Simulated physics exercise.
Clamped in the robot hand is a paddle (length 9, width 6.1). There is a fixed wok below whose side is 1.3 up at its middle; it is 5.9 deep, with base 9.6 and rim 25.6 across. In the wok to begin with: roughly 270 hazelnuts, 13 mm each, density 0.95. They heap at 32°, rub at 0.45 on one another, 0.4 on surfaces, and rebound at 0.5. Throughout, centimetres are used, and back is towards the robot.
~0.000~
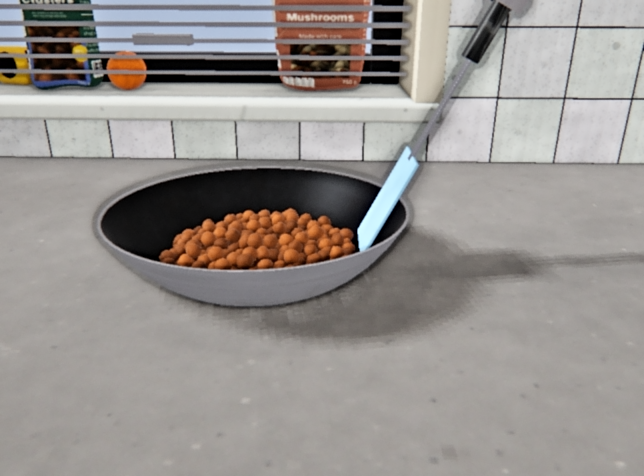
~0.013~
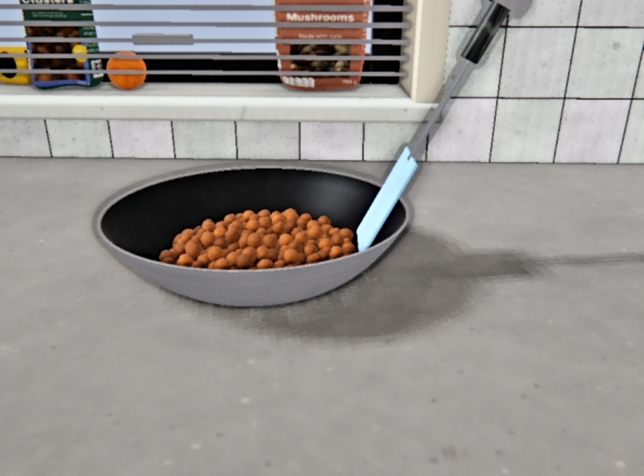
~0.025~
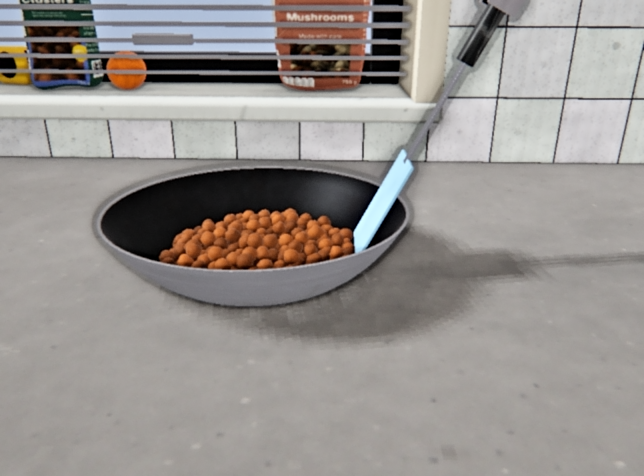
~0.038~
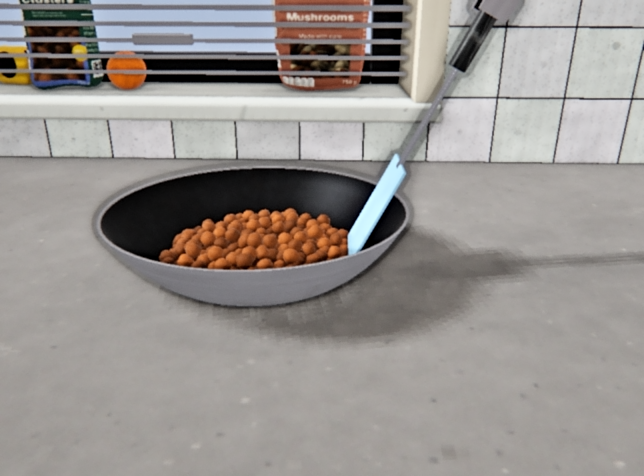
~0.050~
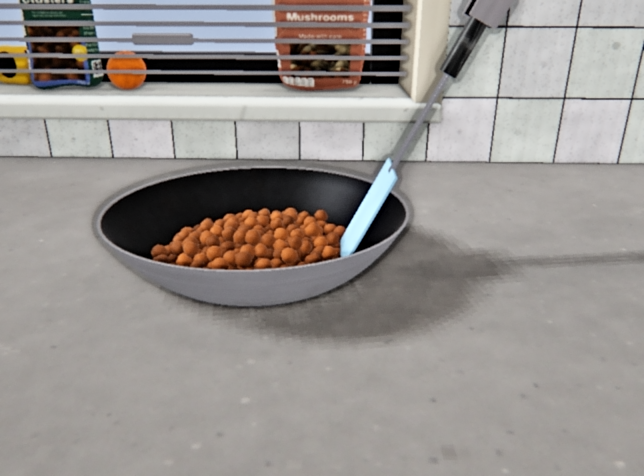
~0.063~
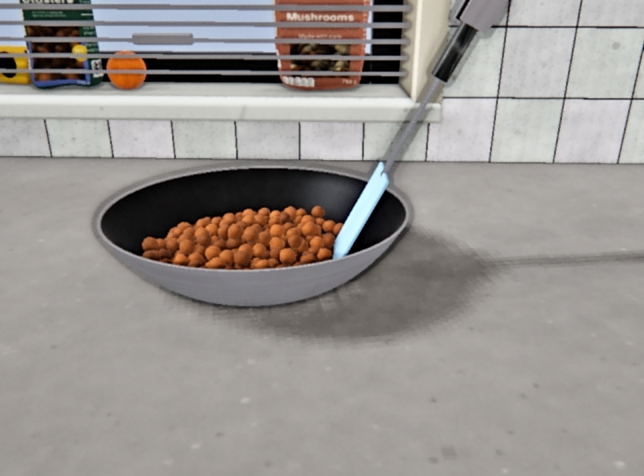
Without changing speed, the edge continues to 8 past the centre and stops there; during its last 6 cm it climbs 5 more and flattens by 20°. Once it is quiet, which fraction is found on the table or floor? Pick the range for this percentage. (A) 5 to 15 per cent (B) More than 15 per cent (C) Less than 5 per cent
5 to 15 per cent.
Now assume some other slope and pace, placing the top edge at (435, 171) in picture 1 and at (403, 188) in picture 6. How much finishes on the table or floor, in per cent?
Some 5 per cent.
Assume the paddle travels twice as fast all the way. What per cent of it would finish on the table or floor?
Estimated result: Some 20 %.
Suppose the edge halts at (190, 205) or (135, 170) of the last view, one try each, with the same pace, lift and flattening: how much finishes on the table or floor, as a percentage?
I'd say roughly 0 per cent, then roughly 15 per cent.
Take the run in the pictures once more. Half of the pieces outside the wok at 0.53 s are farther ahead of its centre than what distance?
Roughly 18 cm.
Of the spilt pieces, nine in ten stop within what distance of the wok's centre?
That's near 30 cm.
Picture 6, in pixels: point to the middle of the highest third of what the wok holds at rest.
(178, 238).
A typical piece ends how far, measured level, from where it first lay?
It comes out at about 3 cm.
After 0.17 s, sloping 63°, highest piece 5 above the table; 271 in the wok.
After 0.27 s, sloping 56°, highest piece 6 above the table; 271 in the wok.
After 0.53 s, sloping 43°, highest piece 7 above the table; 249 in the wok, 20 on the table or floor, 2 on the blade or in flight.
After 1.58 s, sloping 43°, highest piece 5 above the table; 249 in the wok, 22 on the table or floor.
In the end, 249 in the wok, 22 on the table or floor. That is 8 % on the table or floor.
